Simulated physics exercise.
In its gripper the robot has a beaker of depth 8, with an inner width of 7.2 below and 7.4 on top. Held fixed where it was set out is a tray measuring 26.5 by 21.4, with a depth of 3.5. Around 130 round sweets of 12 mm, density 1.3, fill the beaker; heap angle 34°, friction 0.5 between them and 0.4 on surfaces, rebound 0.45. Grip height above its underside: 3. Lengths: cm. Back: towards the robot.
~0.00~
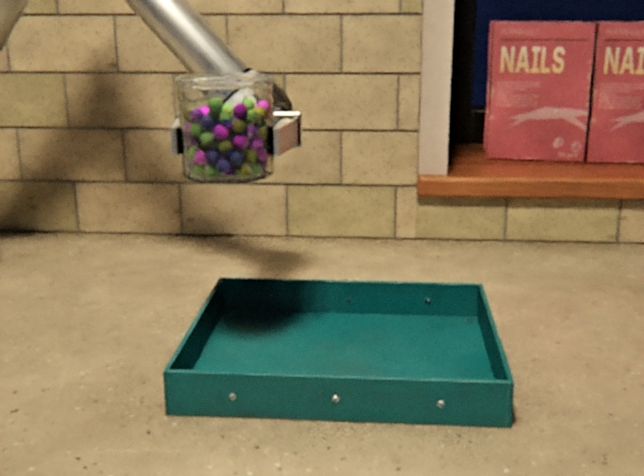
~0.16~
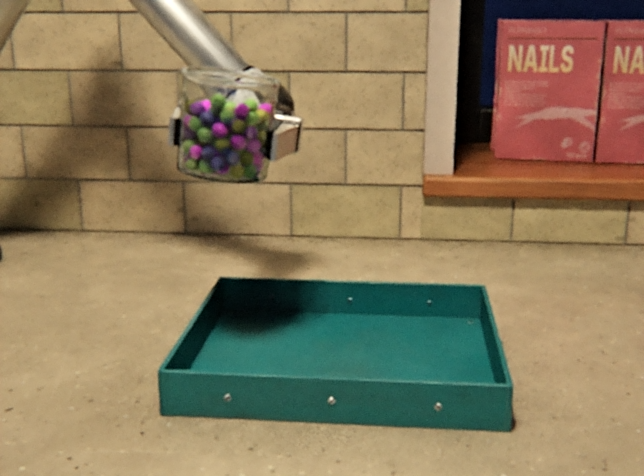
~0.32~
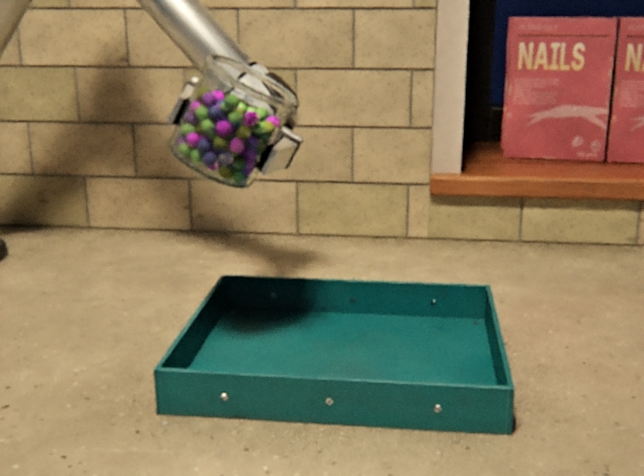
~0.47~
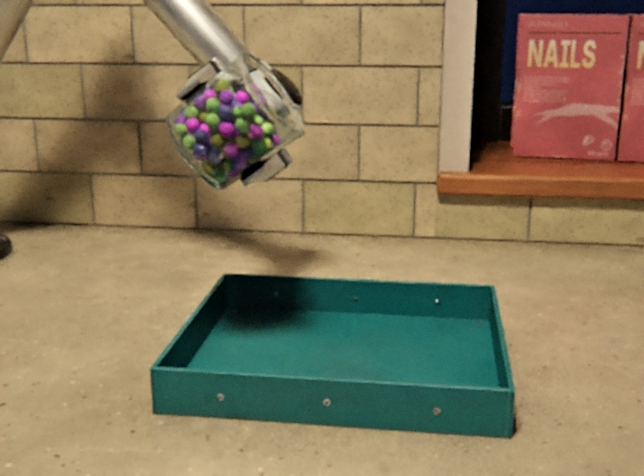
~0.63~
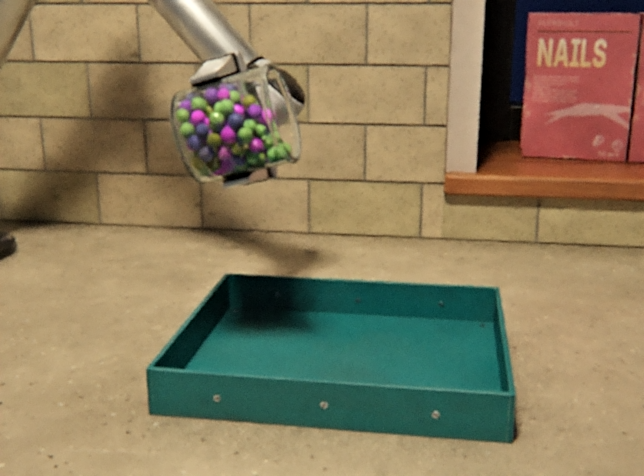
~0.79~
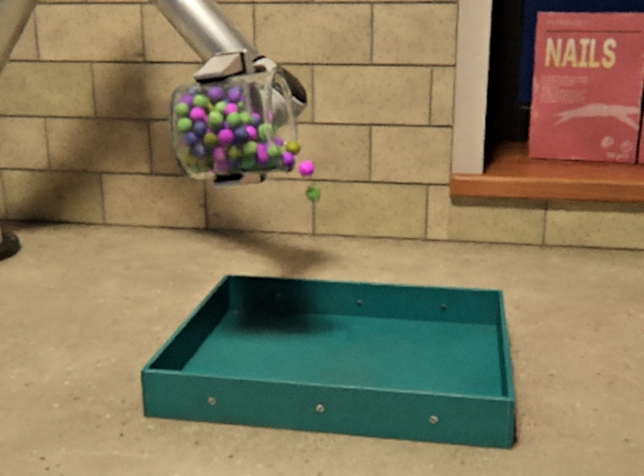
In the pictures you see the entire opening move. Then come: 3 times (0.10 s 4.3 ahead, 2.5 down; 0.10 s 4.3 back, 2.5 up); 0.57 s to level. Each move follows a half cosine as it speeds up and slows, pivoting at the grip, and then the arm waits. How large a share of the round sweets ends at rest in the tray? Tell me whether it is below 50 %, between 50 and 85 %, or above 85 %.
That share comes out between 50 and 85 %.
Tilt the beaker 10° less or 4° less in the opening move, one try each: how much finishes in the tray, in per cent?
Roughly 40 and 55 percent.
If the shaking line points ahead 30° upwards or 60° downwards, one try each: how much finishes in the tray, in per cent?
You'd get about 95 per cent with the first setting and about 45 per cent with the second.
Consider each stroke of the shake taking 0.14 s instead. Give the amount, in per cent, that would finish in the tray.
The share would be near 60 %.
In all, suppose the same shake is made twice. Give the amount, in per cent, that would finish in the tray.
60 per cent or so.
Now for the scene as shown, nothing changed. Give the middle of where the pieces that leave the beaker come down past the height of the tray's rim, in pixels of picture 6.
About at (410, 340).
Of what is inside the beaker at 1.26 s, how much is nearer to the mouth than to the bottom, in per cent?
Around 35 in a hundred.
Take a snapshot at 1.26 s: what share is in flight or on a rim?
Around 9 per cent of the load.
By 1.26 s, tilted 82° forward, highest piece 20 above the table; 63 in the beaker, 55 in the tray, 11 in flight or on a rim.
By 1.73 s, tilted 30° forward, highest piece 22 above the table; 90 in the tray, 39 in the beaker.
By 2.16 s, level, highest piece 22 above the table; 90 in the tray, 39 in the beaker.
By 3.21 s, level, highest piece 22 above the table; 90 in the tray, 39 in the beaker.
Final count, 90 in the tray, 39 in the beaker. That is 70 % in the tray.
